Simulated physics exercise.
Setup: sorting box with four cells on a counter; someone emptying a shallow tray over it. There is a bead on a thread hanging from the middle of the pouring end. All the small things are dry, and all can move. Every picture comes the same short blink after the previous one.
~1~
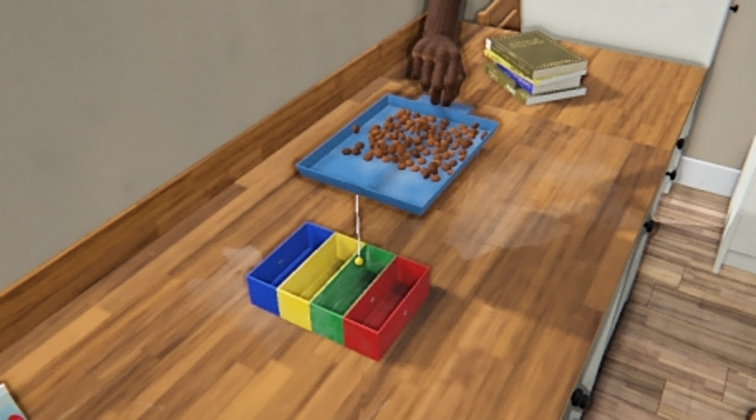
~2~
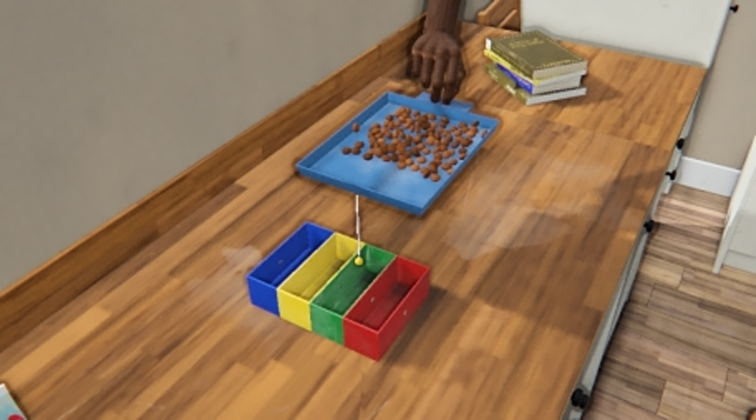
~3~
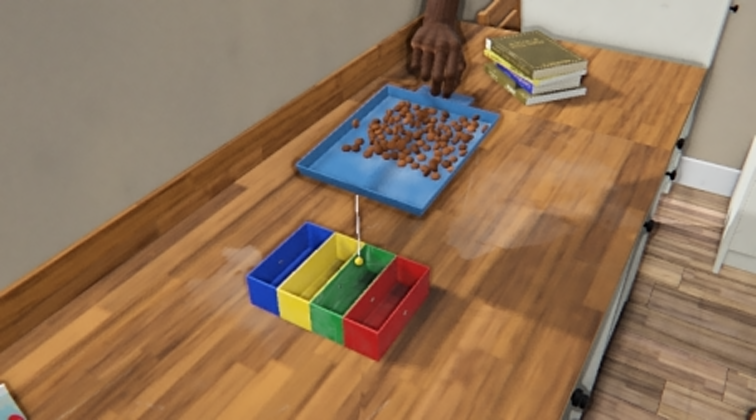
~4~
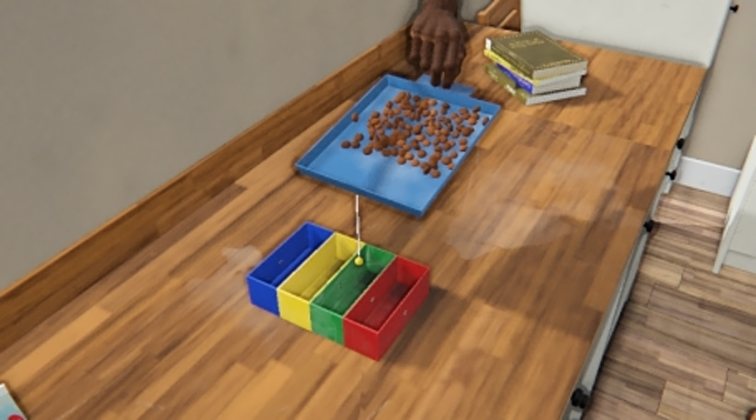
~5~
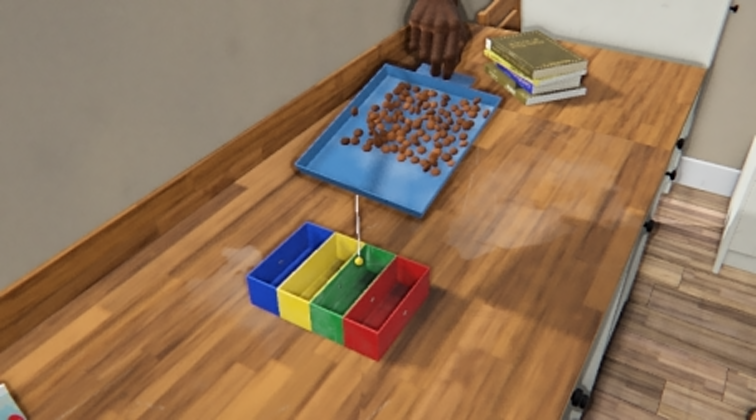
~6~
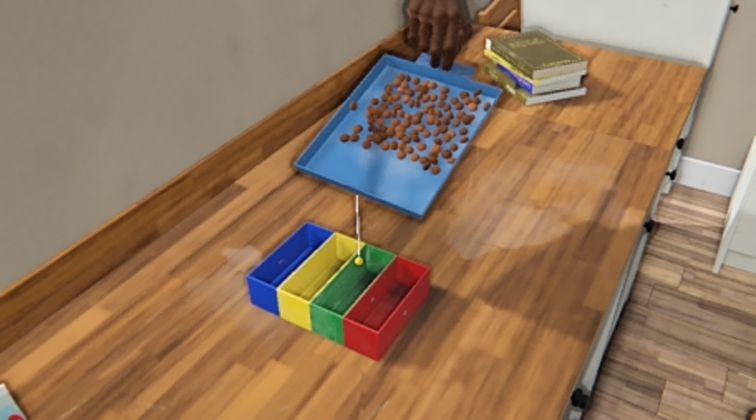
A hand raised the far end of a blue tray of brown dog kibble, slowly tilting it toward a sorting box with blue, yellow, green and red cells, while the hanging bead stayed still.
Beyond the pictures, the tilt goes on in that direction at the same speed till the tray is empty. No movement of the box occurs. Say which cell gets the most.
Red.
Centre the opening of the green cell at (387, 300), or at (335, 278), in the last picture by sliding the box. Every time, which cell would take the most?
Taking the two placings in order, you'd get green and then the red one.
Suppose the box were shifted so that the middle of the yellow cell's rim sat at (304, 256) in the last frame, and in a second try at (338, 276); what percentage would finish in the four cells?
First case 40 in a hundred, second case 90 in a hundred.
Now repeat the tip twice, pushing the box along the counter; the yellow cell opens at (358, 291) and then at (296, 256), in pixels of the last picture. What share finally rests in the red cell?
Roughly 10% the first time and 30% the second time.
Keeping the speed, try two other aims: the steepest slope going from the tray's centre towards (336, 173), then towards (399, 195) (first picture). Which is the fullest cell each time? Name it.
Try 1 - blue / try 2 - the red cell.
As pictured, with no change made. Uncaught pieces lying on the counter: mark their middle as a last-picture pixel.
The middle is around (438, 377).
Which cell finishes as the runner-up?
Runner-up - the green one.
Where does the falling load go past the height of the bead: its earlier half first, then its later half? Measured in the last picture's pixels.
The opening half passes (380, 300), the closing half (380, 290).
Soon after the last picture, tray tipped steeply; most on the tray; a small part falling or outside the box.
A little later, tray tipped right over; about a quarter on the tray; about a quarter in the red cell; a small part in the green cell; a stray few in the yellow cell; about a third falling or outside the box.
Later still, tray tipped past a quarter turn; about a third in the red cell; about a quarter in the green cell; a small part in the yellow cell; about a third falling or outside the box.
At rest, tray tipped past a quarter turn; about a third in the red cell; about a quarter in the green cell; a small part in the yellow cell; none in the blue cell; about a third outside the box.
